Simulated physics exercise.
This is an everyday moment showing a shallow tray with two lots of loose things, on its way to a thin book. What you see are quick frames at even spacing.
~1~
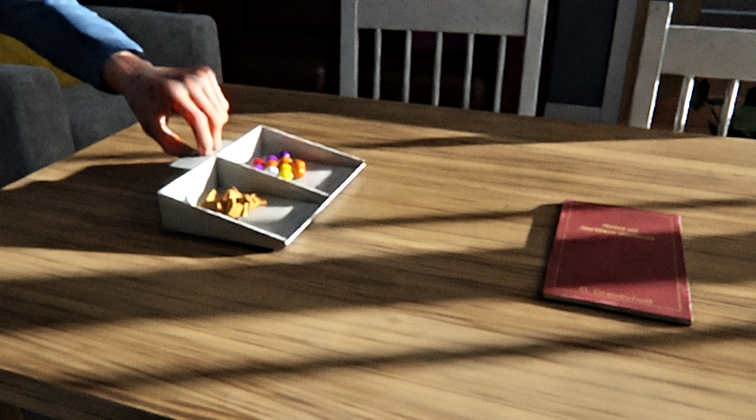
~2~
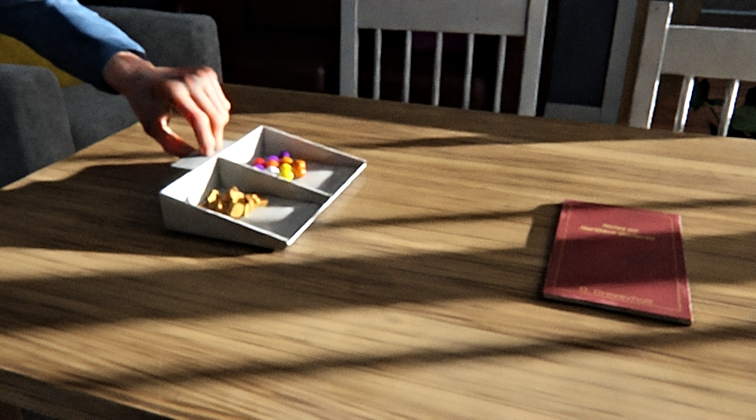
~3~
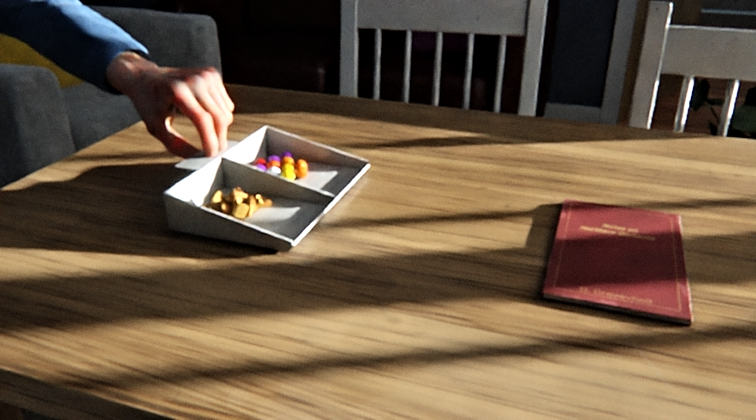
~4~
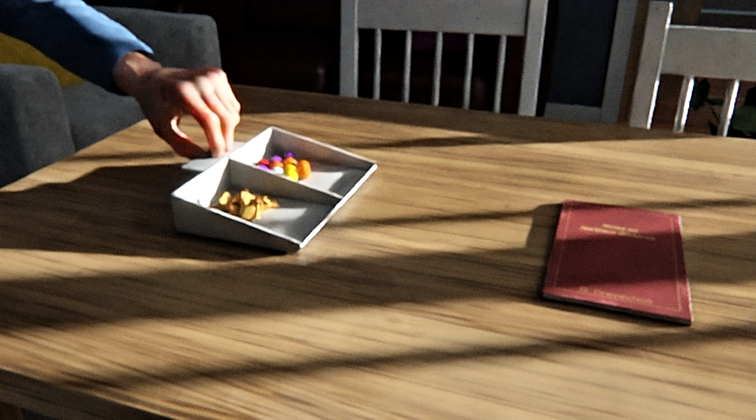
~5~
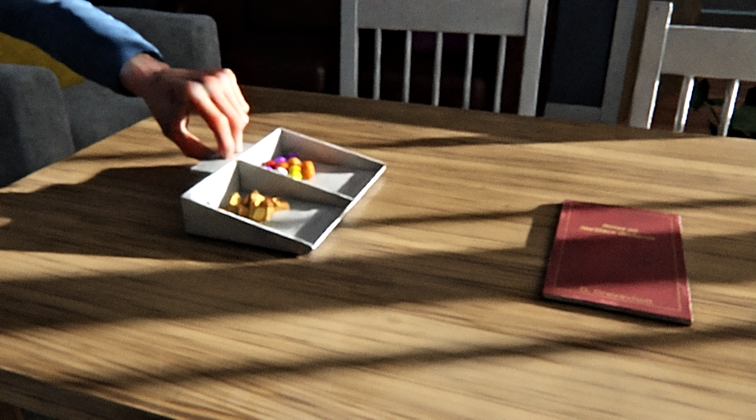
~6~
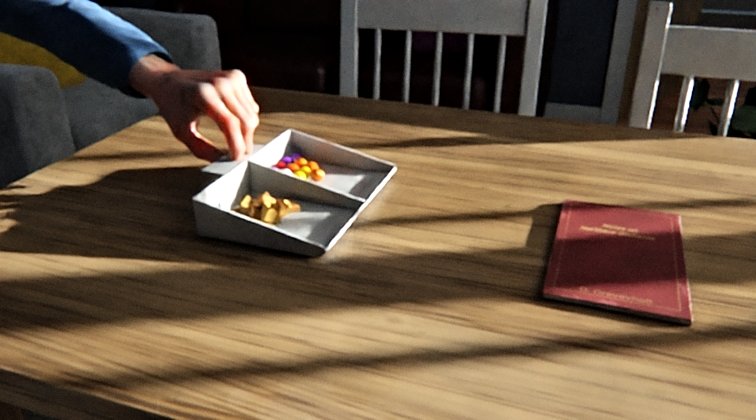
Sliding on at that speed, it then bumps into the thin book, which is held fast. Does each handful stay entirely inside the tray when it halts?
Front handful - yes, it all stays inside; back handful - yes, it all stays inside.
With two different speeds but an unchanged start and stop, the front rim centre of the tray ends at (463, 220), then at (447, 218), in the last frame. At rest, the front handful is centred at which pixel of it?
First try about (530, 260), second try about (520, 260).
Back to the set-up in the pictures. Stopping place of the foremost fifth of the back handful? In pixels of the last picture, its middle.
That would be close to (549, 209), more or less.
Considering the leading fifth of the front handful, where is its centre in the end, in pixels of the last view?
Resting position: Approx. (481, 249).
Then, 0.38 s after the last picture, tray still sliding, front rim near (452, 218); front handful all inside; back handful all inside.
Then, 0.85 s after the last picture, tray stopped at the thin book; front handful all inside; back handful all inside.
Then, 1.06 s after the last picture, tray stopped at the thin book; front handful all inside; back handful all inside, moved towards the front rim.
At rest, tray stopped at the thin book; front handful all inside; back handful all inside, moved towards the front rim.
